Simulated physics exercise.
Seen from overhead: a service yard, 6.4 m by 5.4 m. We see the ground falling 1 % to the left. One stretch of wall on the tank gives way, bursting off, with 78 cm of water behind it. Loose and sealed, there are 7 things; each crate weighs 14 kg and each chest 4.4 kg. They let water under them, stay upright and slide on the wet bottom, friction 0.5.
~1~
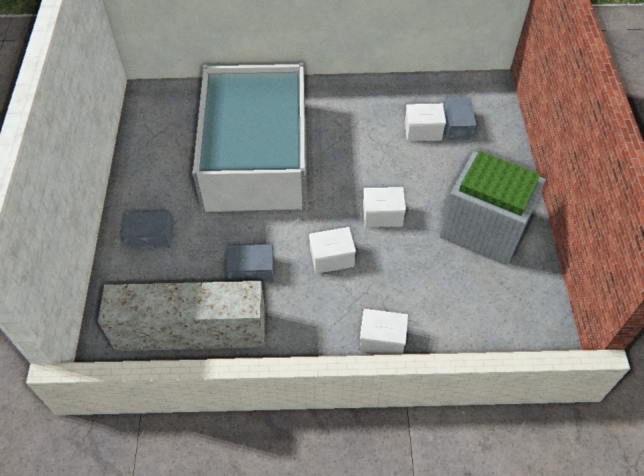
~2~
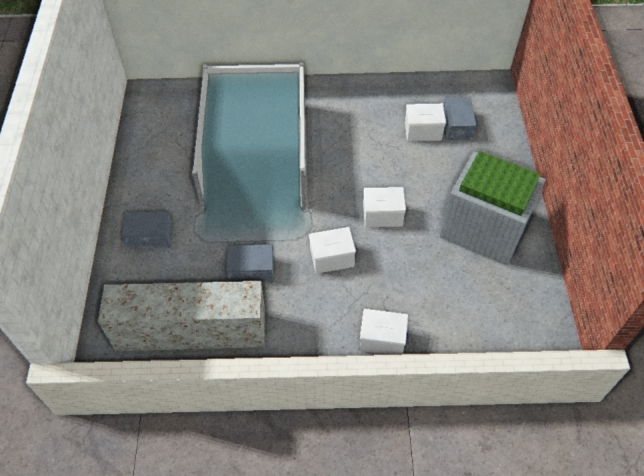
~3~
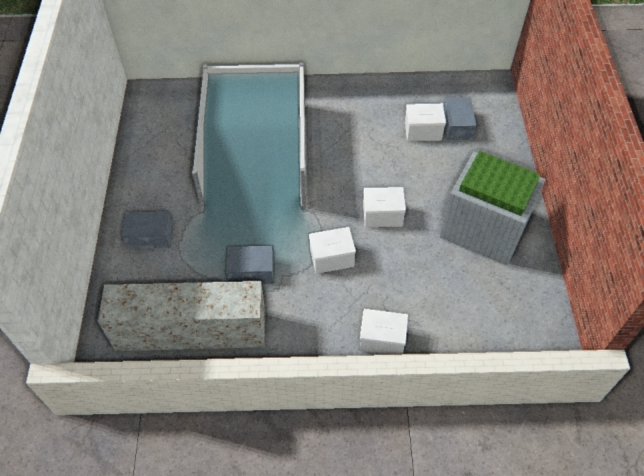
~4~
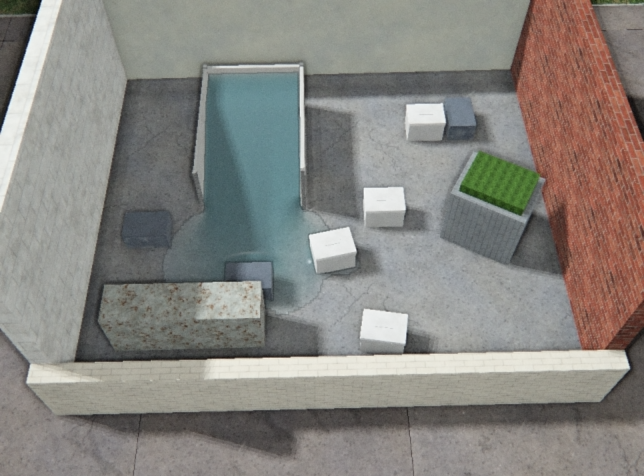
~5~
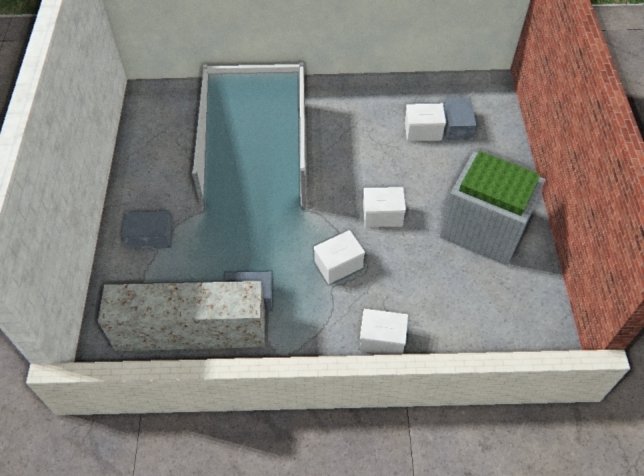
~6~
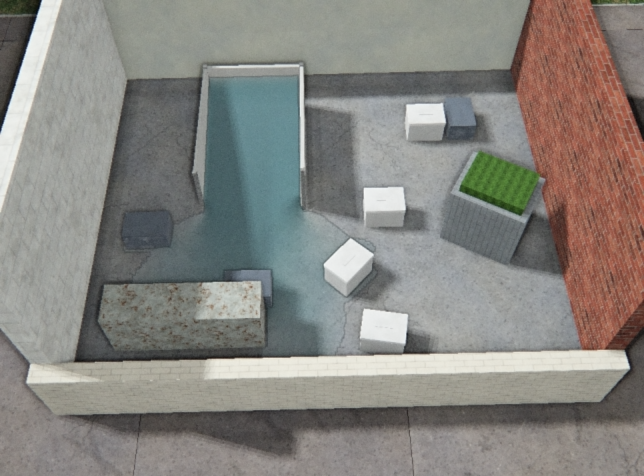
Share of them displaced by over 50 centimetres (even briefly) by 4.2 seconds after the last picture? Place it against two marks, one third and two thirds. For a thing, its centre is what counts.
My bet is the share lands in the middle.
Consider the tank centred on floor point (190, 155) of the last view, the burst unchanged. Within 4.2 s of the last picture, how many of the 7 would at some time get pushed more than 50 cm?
The count would be 6.
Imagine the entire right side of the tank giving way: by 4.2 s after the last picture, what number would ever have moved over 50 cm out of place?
5.
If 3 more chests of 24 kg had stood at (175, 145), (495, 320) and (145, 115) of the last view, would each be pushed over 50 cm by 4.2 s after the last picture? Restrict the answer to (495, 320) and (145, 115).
One by one I'd say farther than that and farther than that.
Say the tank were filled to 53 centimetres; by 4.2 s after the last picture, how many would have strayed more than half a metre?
Count under that change: 3.
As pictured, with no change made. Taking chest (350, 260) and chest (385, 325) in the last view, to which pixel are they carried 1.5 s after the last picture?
They should sit about (492, 295) and (530, 330) in the last view.
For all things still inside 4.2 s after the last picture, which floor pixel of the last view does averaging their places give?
Around (427, 214).
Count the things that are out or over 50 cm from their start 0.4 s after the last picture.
I count 1.
Then, 0.4 s after the last picture 1 of 7 are over 50 cm from their spots; 1 afloat.
Then, 1.5 s after the last picture 3 of 7 are over 50 cm from their spots; 2 afloat.
Then, 2.8 s after the last picture 4 of 7 are over 50 cm from their spots; 3 afloat.
Then, 4.2 s after the last picture 4 of 7 are over 50 cm from their spots, and 4 have been at some point; 3 afloat.
